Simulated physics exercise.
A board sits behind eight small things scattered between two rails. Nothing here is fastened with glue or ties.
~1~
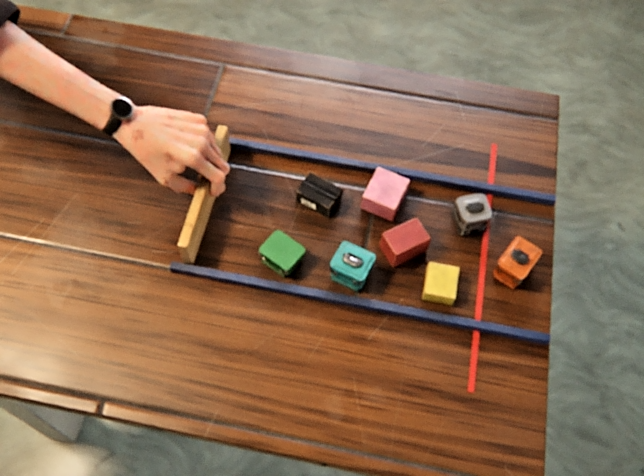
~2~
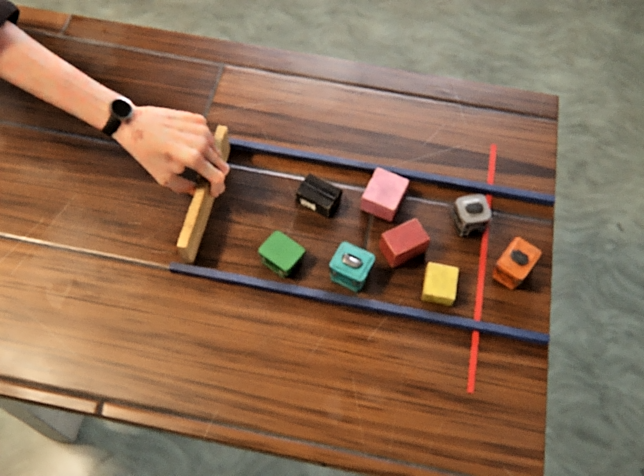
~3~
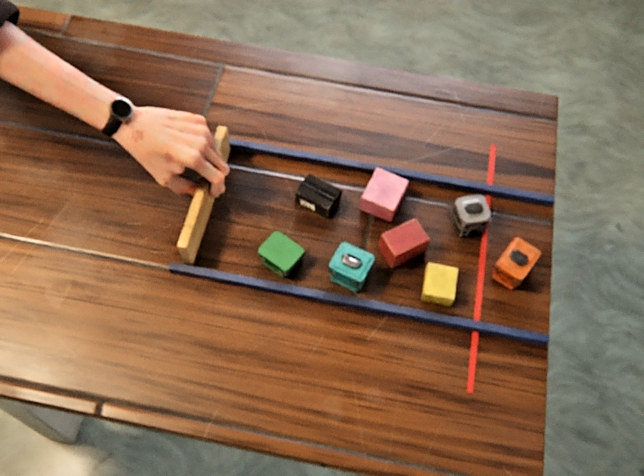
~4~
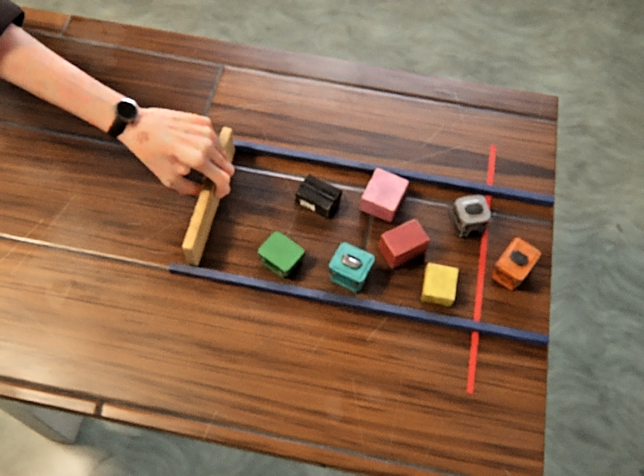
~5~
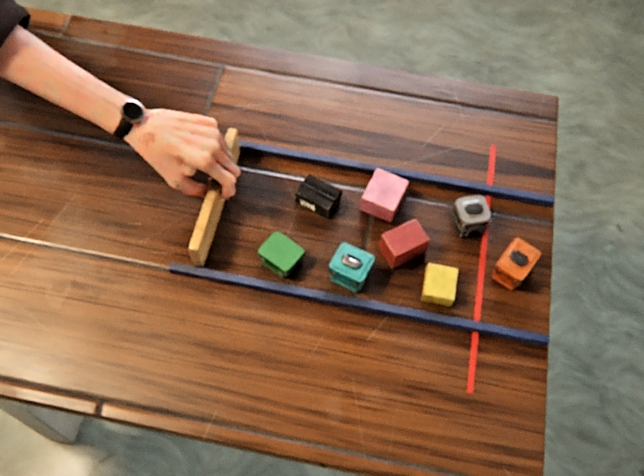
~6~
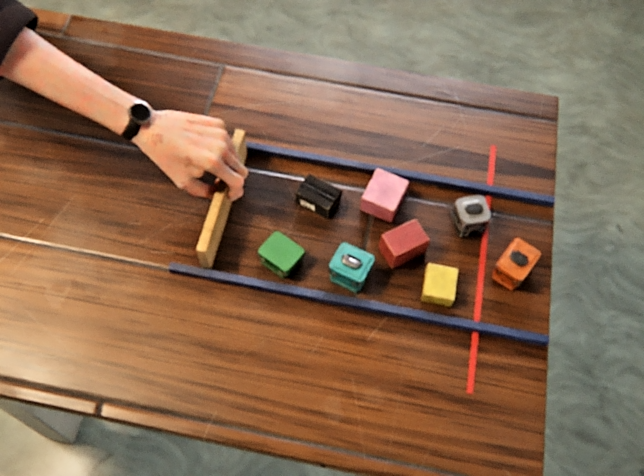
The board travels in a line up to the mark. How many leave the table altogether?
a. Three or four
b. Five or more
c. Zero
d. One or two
The answer is d.
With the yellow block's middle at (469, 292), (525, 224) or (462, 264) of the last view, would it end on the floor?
Place by place: It is pushed off, it is pushed off, it is safe.
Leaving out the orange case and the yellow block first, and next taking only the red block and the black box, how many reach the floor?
Fallen: 1, and 1 in the other try.
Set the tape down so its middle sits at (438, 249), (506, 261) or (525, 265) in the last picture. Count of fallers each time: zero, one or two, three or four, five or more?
Tape by tape, the falls would be: Zero, then 3 or 4, then 5 or more.
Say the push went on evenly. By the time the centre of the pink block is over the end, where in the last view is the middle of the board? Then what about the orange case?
The middle sits near (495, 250) for the first and near (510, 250) for the other.
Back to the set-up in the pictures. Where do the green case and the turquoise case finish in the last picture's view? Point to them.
I'd put one at around (500, 292) and the other at around (538, 307).
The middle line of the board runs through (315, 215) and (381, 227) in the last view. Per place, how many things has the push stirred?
Moved so far: 3, later 7.
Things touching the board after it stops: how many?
That would be 3 of them.
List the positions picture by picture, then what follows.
Orange case (517, 263); grey case (472, 214); yellow block (441, 284); board (206, 194); tape (484, 256), in the first frame.
Grey case (471, 215); red block (404, 243), in the second frame.
Yellow block (440, 285); black box (318, 196), in the third frame.
Orange case (516, 264); turquoise case (351, 268), in the fourth frame.
Grey case (471, 216); pink block (384, 195), in the fifth frame.
Orange case (516, 265); grey case (471, 216); yellow block (440, 285); board (223, 198); tape (483, 257), in the sixth frame.
A little later, none off yet; orange case at rest near (516, 265); grey case at rest near (471, 216); yellow block at rest near (440, 285).
Next, none off yet; orange case at rest near (516, 265); grey case moving near (475, 217); yellow block shifted a little near (457, 289).
Later still, none off yet; orange case at rest near (516, 265); grey case shifted well along near (539, 229); yellow block shifted well along near (529, 307).
When it is over, the number that fall off is one or two; down, yellow block and grey case.
